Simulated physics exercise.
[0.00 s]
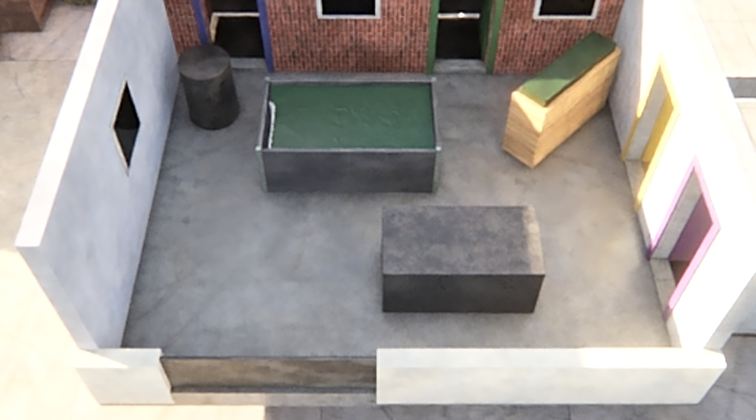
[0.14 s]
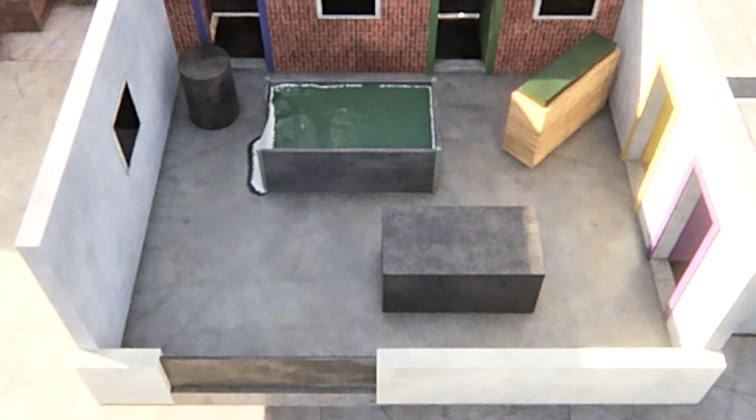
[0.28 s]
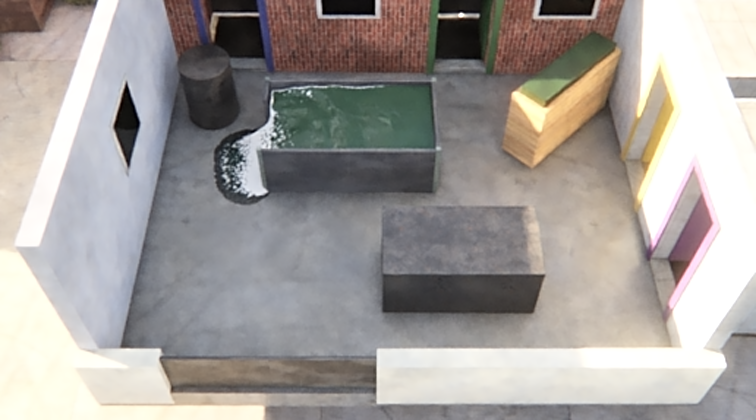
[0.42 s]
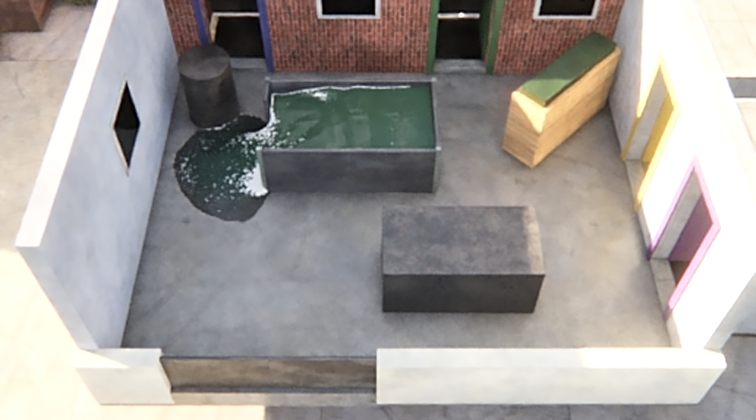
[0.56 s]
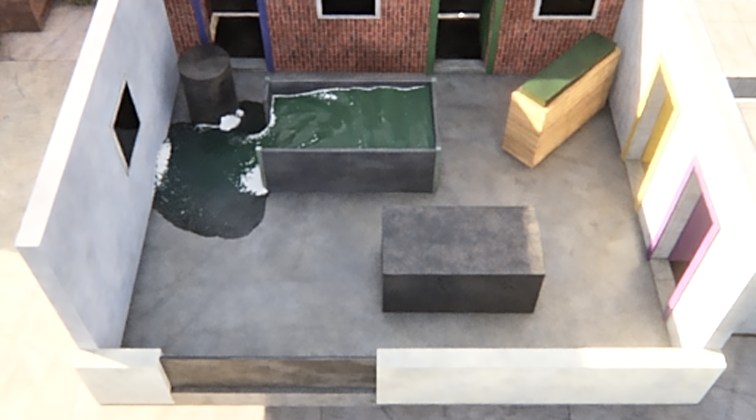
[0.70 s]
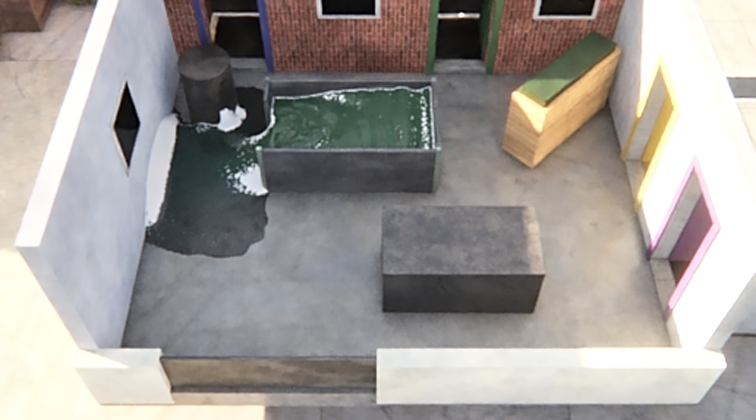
Green water pours from the left end of an open tank and spreads across the floor.
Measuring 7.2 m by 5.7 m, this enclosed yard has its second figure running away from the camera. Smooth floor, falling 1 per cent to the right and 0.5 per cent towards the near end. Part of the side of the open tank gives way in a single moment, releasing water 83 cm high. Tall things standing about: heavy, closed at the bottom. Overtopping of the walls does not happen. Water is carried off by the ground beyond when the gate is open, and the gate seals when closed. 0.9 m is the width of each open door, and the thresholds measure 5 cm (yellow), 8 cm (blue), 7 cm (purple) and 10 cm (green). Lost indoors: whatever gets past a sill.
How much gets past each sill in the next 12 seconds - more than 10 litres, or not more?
Outcome: Yellow door: Tops it. Blue door: Tops it. Purple door: Tops it. Green door: Fails to top it.
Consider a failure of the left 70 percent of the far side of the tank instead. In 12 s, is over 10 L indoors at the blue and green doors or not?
With respect to that limit, blue ends up outside it, green ends up outside it.
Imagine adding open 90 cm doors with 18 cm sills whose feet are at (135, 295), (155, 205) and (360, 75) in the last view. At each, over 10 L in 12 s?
In sequence the answers are less than that, more than that and less than that.
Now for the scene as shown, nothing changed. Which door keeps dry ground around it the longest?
Result: Yellow door.
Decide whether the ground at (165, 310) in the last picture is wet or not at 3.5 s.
By then the spot is drenched.
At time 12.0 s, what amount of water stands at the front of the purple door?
Average: ~ 10.0 cm.
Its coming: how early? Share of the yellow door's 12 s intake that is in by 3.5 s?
Around 0 percent.
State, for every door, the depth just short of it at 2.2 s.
Depths: Yellow door 0 cm, blue door 13 cm, purple door 0 cm, green door 0 cm.
After 1.4 s water covers 20 % of the floor and is deepest (48 cm) near (172, 171); yellow door not reached, blue door 8 cm at the sill, 0 L in, purple door not reached, green door not reached.
After 2.2 s water covers 25 % of the floor and is deepest (42 cm) near (166, 145); yellow door not reached, blue door 13 cm at the sill, 3 L in, purple door not reached, green door not reached.
After 3.5 s water covers 50 % of the floor and is deepest (30 cm) near (115, 375); yellow door not reached, blue door 11 cm at the sill, 21 L in, purple door not reached, green door not reached.
After 7.0 s water covers 90 % of the floor and is deepest (23 cm) near (664, 377); yellow door 8 cm at the sill, 1 L in, blue door 6 cm at the sill, 29 L in, purple door 11 cm at the sill, 24 L in, green door 3 cm at the sill, 0 L in.
After 12.0 s water covers 100 % of the floor and is deepest (15 cm) near (626, 174); yellow door 14 cm at the sill, 85 L in, blue door 3 cm at the sill, 29 L in, purple door 10 cm at the sill, 73 L in, green door 8 cm at the sill, 0 L in.
